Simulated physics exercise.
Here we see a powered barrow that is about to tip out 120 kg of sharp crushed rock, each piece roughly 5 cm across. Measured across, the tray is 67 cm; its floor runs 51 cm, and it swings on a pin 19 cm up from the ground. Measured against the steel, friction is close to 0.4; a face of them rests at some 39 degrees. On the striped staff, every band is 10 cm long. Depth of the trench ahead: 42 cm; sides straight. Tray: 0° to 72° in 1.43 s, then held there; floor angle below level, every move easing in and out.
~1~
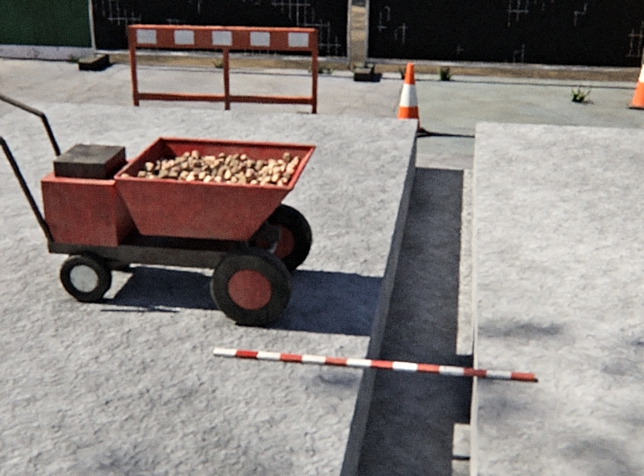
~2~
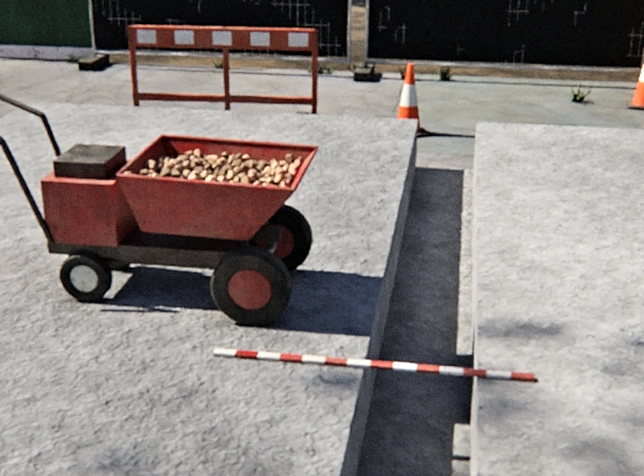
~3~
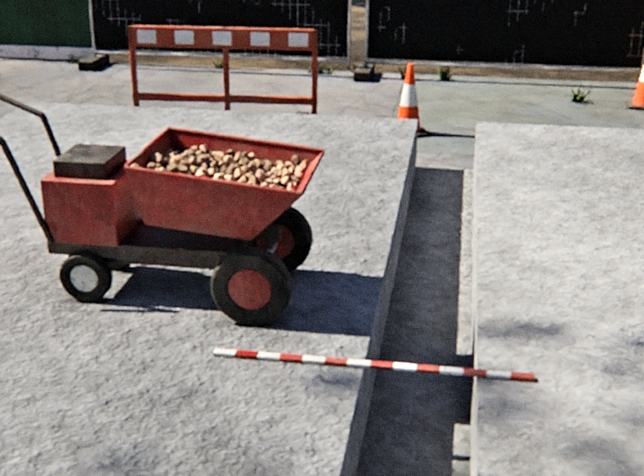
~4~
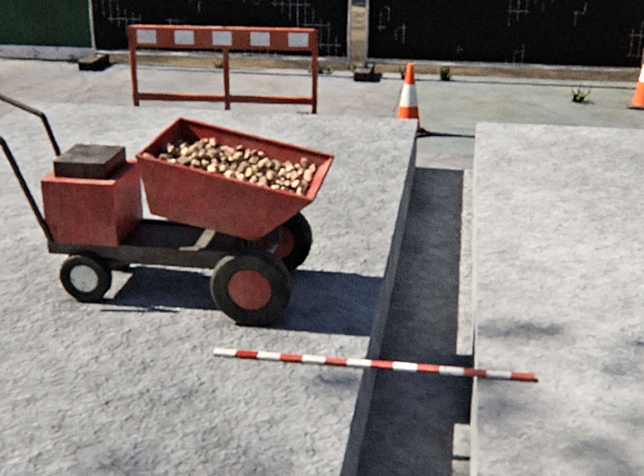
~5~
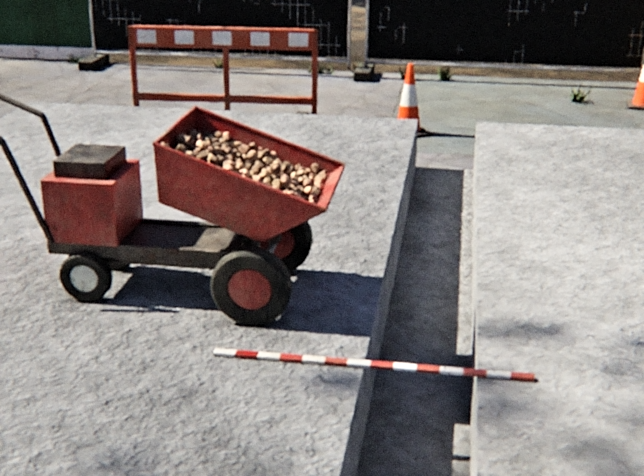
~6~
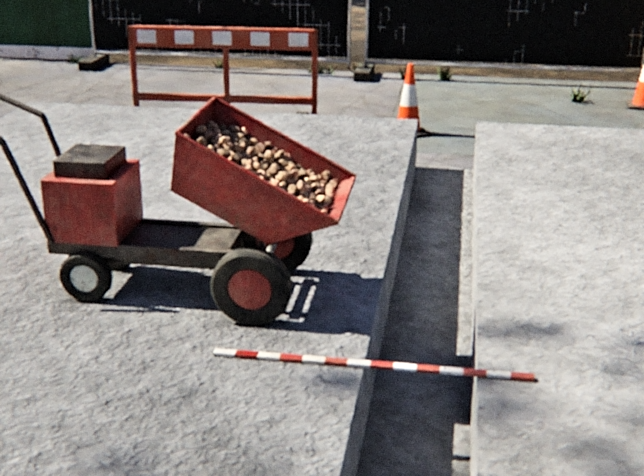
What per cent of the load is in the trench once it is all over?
100 %.
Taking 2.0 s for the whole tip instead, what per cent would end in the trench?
Expected share: Around 100%.
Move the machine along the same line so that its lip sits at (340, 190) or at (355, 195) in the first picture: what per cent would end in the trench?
Near 100 then near 85 percent.
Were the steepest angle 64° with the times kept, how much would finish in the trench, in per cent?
With that change, near 60 per cent.
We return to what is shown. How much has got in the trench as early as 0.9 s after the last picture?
Around 25 per cent of it, at that instant.
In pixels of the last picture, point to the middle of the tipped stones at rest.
Their middle lands near (418, 368).
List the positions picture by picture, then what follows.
In the first frame, lip at (292, 189), floor tilted 0°, highest stones at (219, 164).
In the second frame, the tray is at 1°, its lip at (295, 190); the top of the load is at (221, 163).
In the third frame, lip at (302, 194), floor tilted 5°, highest stones at (203, 161).
In the fourth frame, lip at (313, 201), floor tilted 11°, highest stones at (191, 150).
In the fifth frame, the tray is at 19°, its lip at (326, 210); the top of the load is at (198, 141).
In the sixth frame, the tray is at 27°, its lip at (338, 223); the top of the load is at (213, 134).
Then, 0.5 s after the last picture the floor is at 61°, 100 % in the tray; the foremost stones are at (371, 256).
Then, 0.9 s after the last picture the floor is at 72°, 73 % in the tray, 27 % in the trench; the foremost stones are at (448, 375).
Then, 1.3 s after the last picture the floor is at 72°, 37 % in the tray, 63 % in the trench; the foremost stones are at (468, 386).
Then, 3.2 s after the last picture the floor is at 72°, 0 % in the tray, 100 % in the trench; the foremost stones are at (468, 370).
